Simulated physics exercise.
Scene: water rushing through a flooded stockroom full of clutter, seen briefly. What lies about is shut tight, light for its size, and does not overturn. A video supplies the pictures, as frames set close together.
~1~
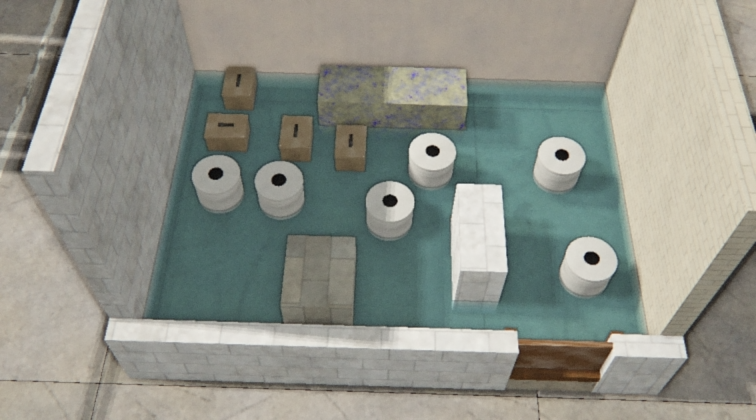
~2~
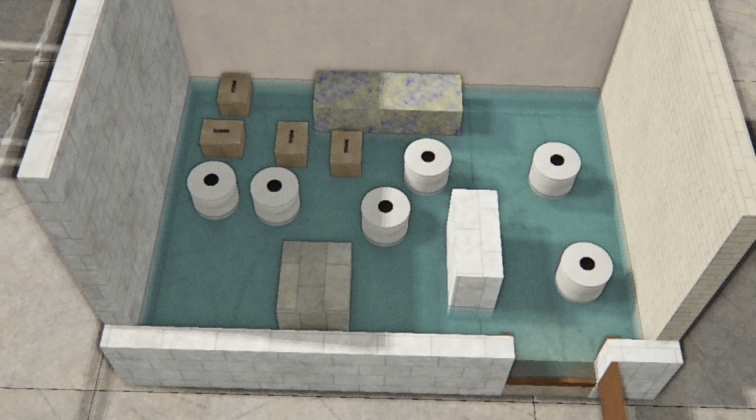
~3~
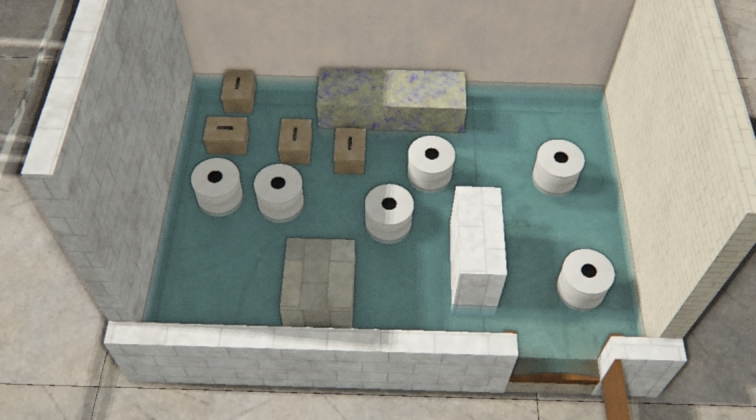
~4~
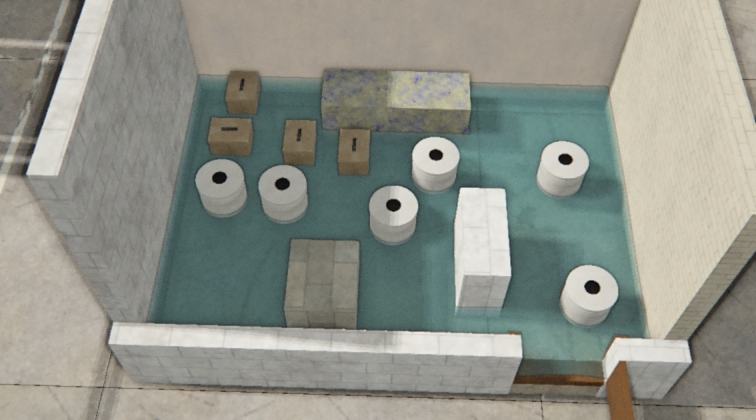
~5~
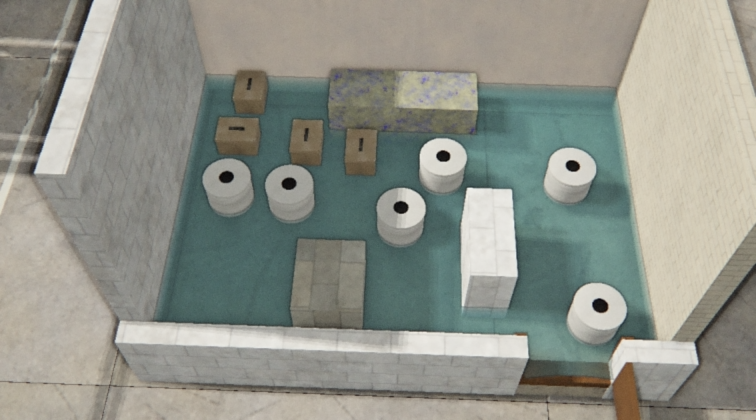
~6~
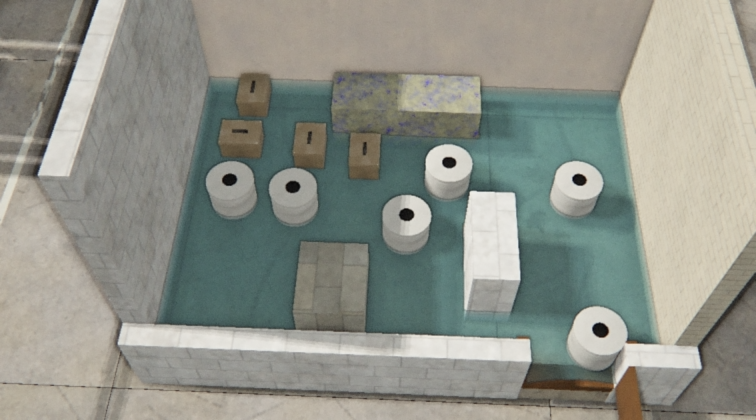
Water floods a walled room of boxes and white tubs as the lower-right tub drifts toward the front.
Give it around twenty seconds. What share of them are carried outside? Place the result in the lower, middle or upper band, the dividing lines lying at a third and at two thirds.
The result is a middle share, a third to two thirds.
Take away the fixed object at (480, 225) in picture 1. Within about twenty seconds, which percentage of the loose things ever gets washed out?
I'd put it near 50 per cent of the things.
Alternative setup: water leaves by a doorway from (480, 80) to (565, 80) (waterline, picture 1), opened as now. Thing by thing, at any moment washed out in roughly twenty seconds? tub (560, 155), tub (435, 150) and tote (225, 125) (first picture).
Taking them in turn, the first is flushed away, the second is flushed away and the third is held back.
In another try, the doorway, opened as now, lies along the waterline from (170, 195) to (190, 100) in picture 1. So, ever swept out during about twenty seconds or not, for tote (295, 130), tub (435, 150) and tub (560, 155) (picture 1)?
The three read escape, escape and escape, respectively.
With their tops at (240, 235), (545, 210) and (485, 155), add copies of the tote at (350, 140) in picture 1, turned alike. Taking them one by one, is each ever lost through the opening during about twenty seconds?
Taken in the given order, the three: Doesn't escape, exits at some point and exits at some point.
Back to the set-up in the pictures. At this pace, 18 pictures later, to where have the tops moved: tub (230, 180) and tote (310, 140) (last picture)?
Look for them around (266, 187) and (413, 151).
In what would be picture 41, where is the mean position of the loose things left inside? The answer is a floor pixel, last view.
I'd put it roughly at (421, 224).
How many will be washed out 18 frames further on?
The number works out to 2.
A moment on, 1 of 10 are out; 9 afloat.
Next, 2 of 10 are out; 8 afloat.
Later, 3 of 10 are out; 7 afloat.
In the end, 4 of 10 are out; 6 afloat.
